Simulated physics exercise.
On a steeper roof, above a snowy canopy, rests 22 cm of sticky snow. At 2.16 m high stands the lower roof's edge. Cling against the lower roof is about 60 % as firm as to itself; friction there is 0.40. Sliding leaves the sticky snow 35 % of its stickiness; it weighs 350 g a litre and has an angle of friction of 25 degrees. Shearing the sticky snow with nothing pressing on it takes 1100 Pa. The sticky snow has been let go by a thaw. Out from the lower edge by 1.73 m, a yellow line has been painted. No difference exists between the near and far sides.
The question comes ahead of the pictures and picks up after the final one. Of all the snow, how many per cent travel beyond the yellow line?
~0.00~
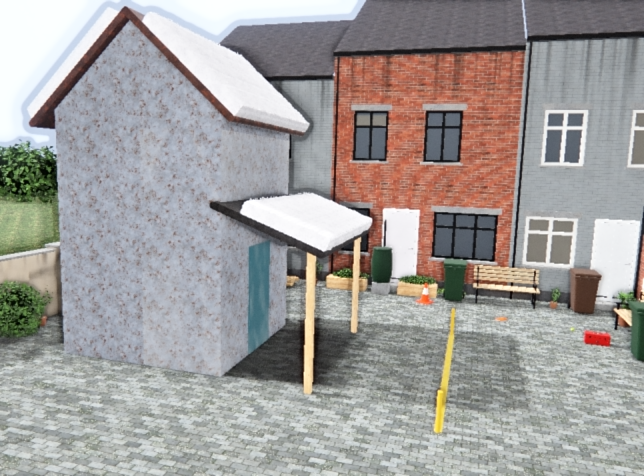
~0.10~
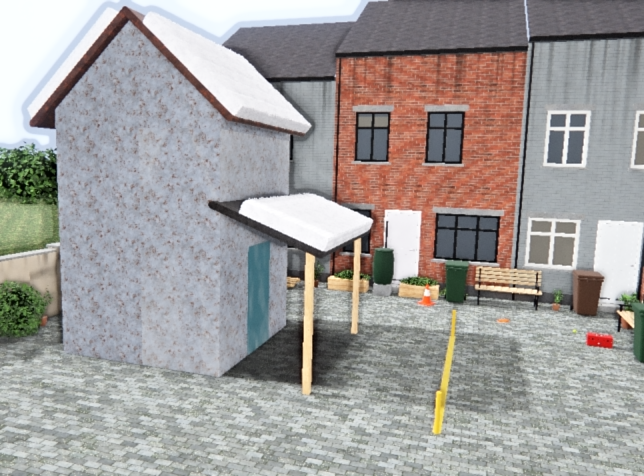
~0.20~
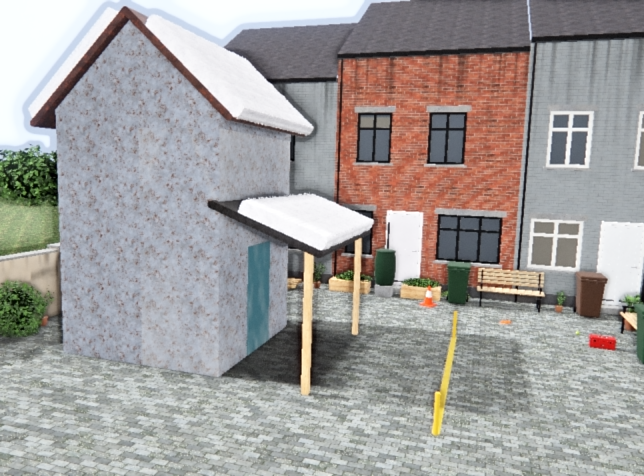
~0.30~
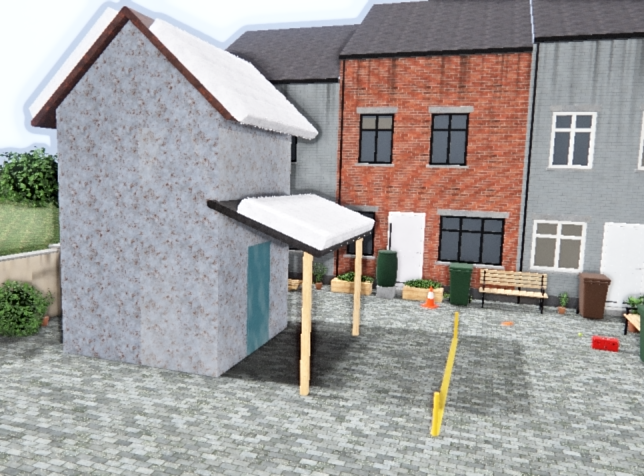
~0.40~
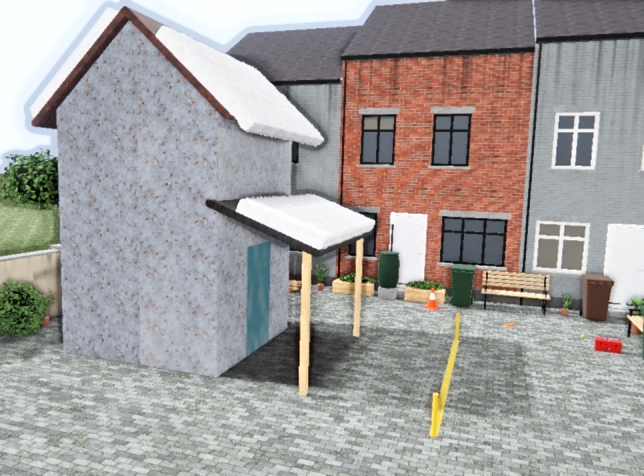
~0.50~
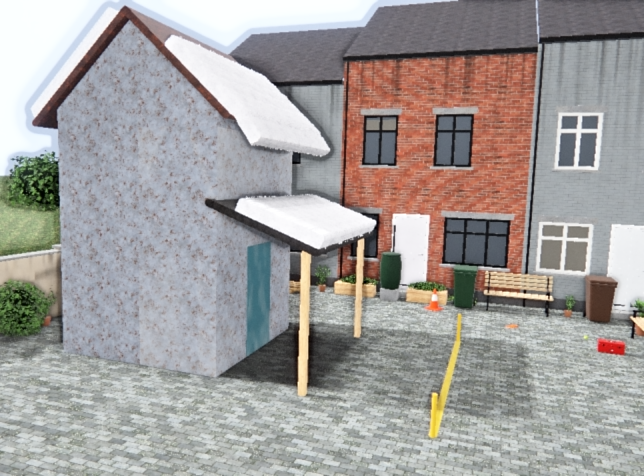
Something like 25 %.
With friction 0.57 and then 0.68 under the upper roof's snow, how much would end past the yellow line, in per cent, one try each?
1 %, then 0 %.
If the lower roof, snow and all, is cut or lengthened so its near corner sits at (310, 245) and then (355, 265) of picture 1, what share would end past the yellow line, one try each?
Roughly 25 % and then 18 %.
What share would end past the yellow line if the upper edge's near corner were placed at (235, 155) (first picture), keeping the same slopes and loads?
That would come to around 7 %.
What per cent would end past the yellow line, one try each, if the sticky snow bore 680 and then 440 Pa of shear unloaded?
Respectively, close to 35 % and close to 40 %.
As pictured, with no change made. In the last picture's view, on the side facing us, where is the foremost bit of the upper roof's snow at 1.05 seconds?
Around pixel (326, 220).
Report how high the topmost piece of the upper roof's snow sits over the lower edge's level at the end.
0.6 m.
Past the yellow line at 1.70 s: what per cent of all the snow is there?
Some 10 per cent.
After 1.05 s, none is below the lower edge and 0 % is past the line.
After 1.70 s, 53 % is below the lower edge and 10 % is past the line.
After 2.35 s, 63 % is below the lower edge and 25 % is past the line.
After 3.00 s, 63 % is below the lower edge and 25 % is past the line.
After 3.10 s, at the end, 63 % is below the lower edge and 25 % is past the line.
